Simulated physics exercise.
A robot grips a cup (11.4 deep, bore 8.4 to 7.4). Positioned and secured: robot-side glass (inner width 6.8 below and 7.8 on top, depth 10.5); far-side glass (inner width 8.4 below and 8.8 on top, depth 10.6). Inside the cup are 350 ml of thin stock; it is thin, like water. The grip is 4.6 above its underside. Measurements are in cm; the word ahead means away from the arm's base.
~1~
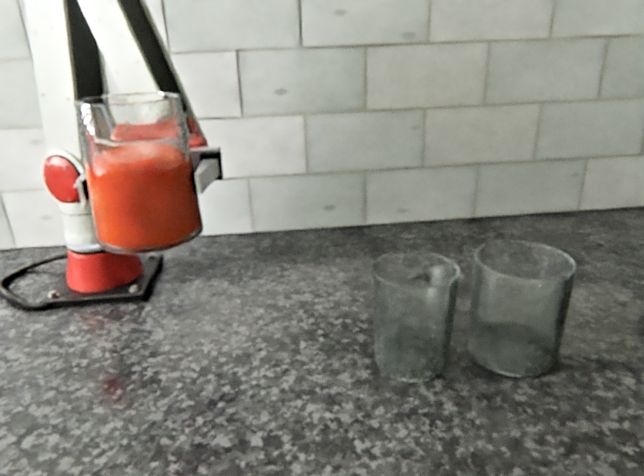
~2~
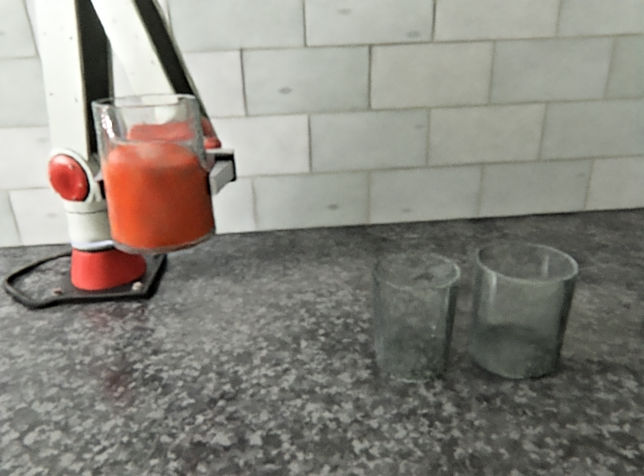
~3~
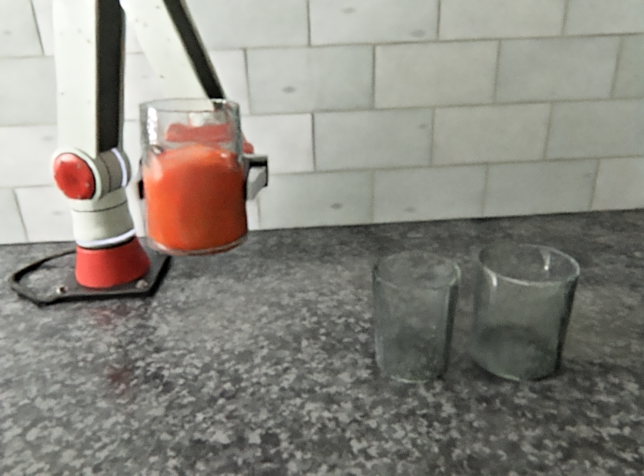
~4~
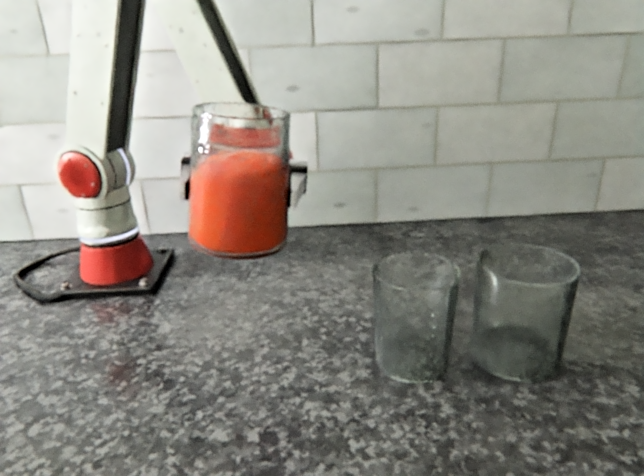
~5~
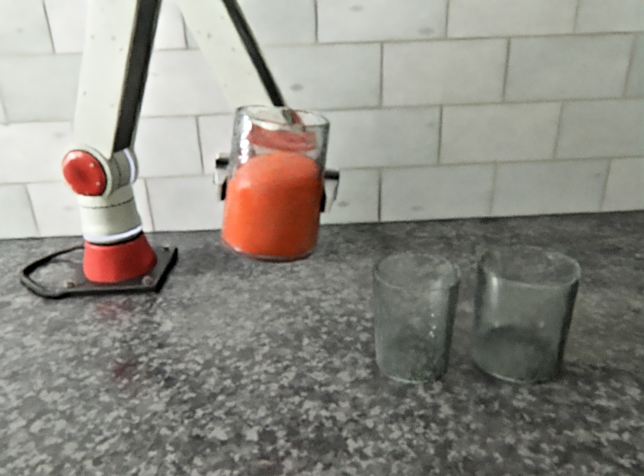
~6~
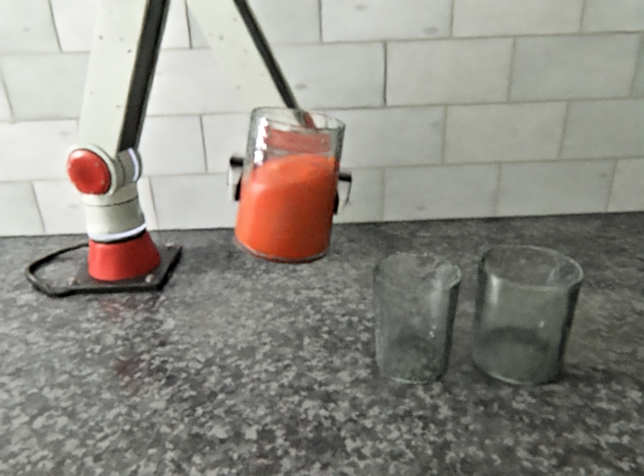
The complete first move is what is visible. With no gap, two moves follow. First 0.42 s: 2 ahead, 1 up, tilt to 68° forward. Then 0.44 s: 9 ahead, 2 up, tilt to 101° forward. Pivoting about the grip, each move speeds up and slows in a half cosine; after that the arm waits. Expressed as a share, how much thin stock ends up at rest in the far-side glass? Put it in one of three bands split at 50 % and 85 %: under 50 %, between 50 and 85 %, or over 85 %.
Band: Between 50 and 85 %.
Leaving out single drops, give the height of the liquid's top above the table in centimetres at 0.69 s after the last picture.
Leaving out stray drops, the liquid gets up to around 22 cm.
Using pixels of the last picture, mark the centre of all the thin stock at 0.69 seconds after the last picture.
Around (391, 202).
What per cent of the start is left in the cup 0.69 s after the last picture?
Around 85 %.
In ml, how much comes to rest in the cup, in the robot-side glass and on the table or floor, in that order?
The amounts come to around 0, 25 and 70 ml respectively.
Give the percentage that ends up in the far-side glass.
Expect some 70 percent.
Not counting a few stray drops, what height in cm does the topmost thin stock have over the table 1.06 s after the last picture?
Up to 20 cm.
Then, 0.34 s after the last picture, tilted 64° forward, liquid up to 22 above the table; 350 ml in the cup.
Then, 0.69 s after the last picture, tilted 90° forward, liquid up to 23 above the table; 300 ml in the cup, 25 ml in the robot-side glass, 5 ml on the table or floor, 15 ml in the air or running down outside.
Then, 1.06 s after the last picture, tilted 101° forward, liquid up to 30 above the table; 215 ml in the far-side glass, 45 ml in the cup, 45 ml on the table or floor, 25 ml in the robot-side glass, 20 ml in the air or running down outside.
Then, 1.86 s after the last picture, tilted 101° forward, liquid up to 20 above the table; 250 ml in the far-side glass, 75 ml on the table or floor, 25 ml in the robot-side glass.
Final state, 250 ml in the far-side glass, 75 ml on the table or floor, 25 ml in the robot-side glass. That is 71 % in the far-side glass.
